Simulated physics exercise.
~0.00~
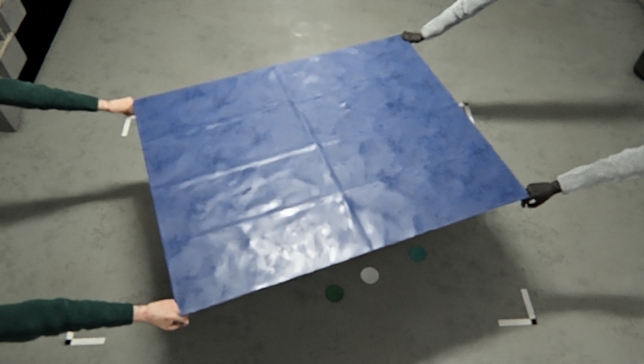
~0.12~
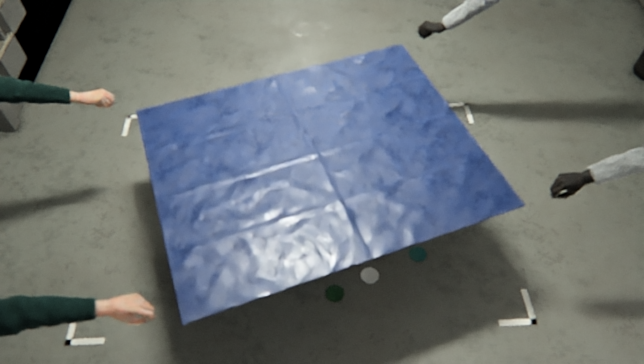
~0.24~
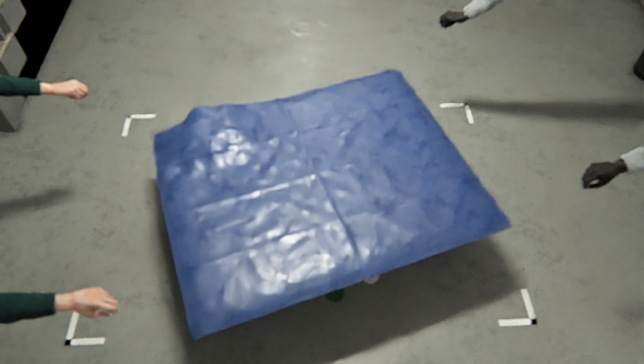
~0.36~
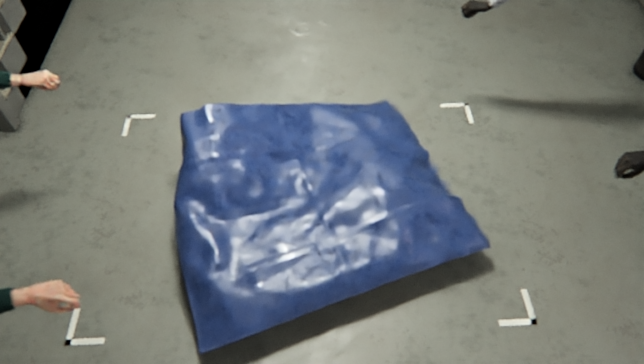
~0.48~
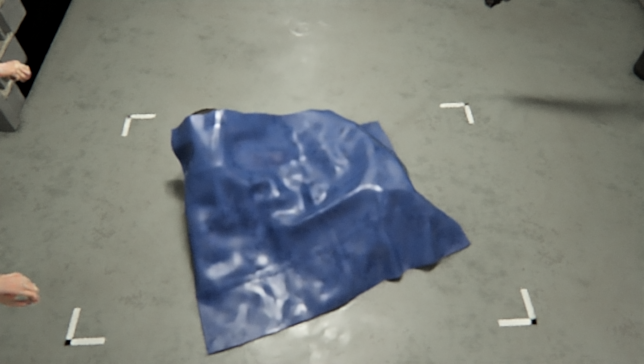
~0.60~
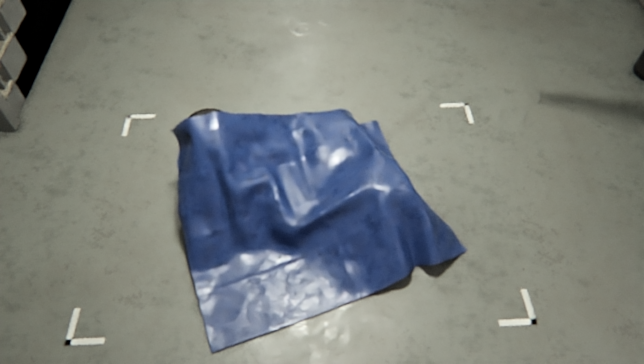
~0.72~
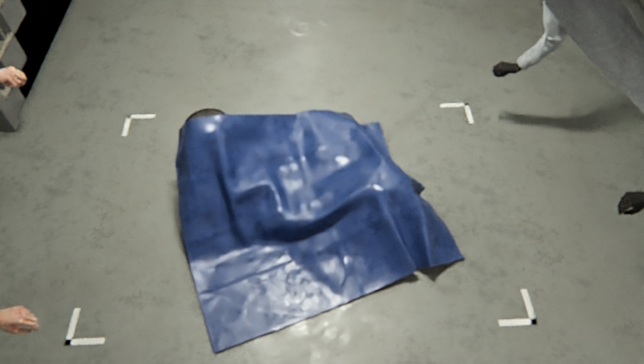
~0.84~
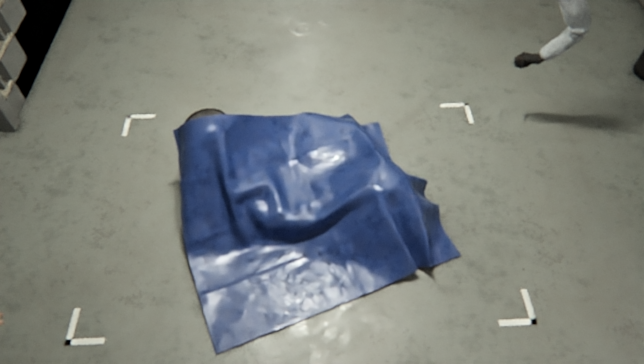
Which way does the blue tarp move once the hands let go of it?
It moves down, sinking toward the floor and crumpling into folds as it goes.
A grey hallway floor with white corner marks is seen from above at a slant. Two bare hands in green sleeves on the left and two dark-gloved hands in pale sleeves on the right hold a shiny blue tarp flat, with green, white and teal discs showing below its near edge. The hands open and draw away, and the tarp sinks, covering the discs as it buckles into folds. Hands later reappear at the sides without touching it. The tarp ends rumpled and raised in places, with a dark rounded edge peeking out at its upper left.
